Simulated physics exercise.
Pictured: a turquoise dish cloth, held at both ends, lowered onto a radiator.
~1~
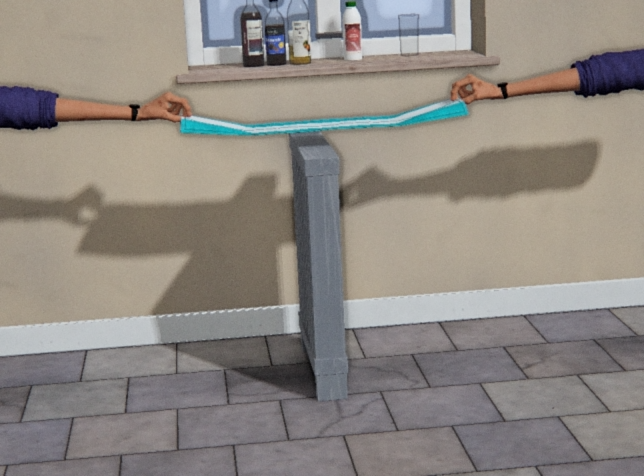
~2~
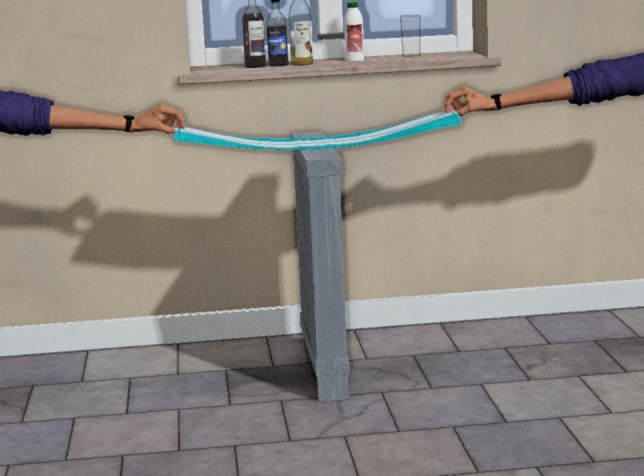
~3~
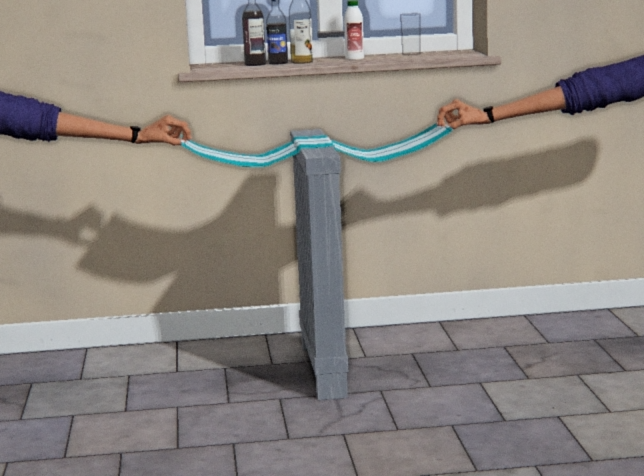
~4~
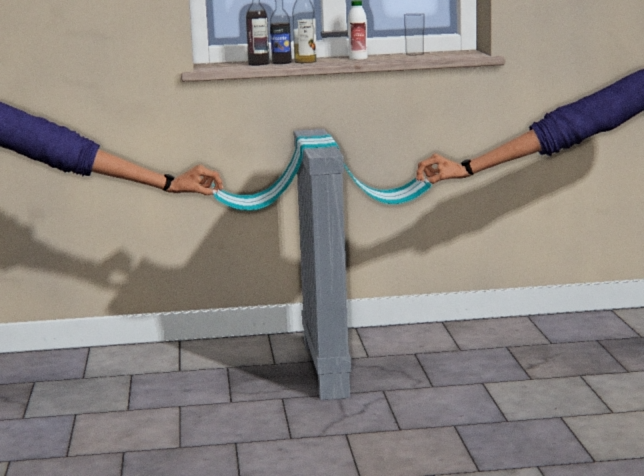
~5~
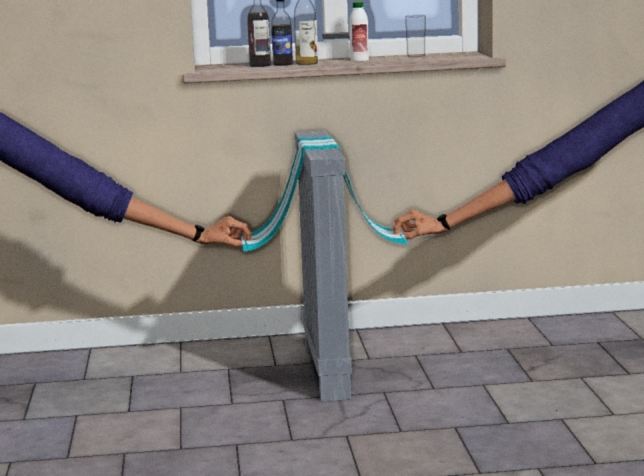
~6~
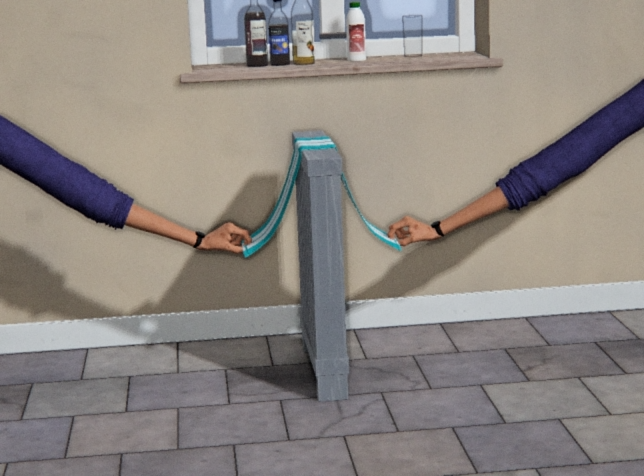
We see two hands holding a turquoise cloth by its ends above a narrow grey upright object below a windowsill with bottles; they lower it across the top, then move downward and inward, leaving the cloth draped over both sides.
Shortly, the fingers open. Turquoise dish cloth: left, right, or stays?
Most likely it is going to remain draped.
Then, 0.22 s after the last picture, dish cloth hanging on both sides, left end near (272, 263), right end near (369, 261).
Then, 0.32 s after the last picture, dish cloth hanging on both sides, left end near (297, 265), right end near (344, 267).
At rest, dish cloth hanging on both sides, left end near (303, 265), right end near (337, 268). The turquoise dish cloth keeps its place.
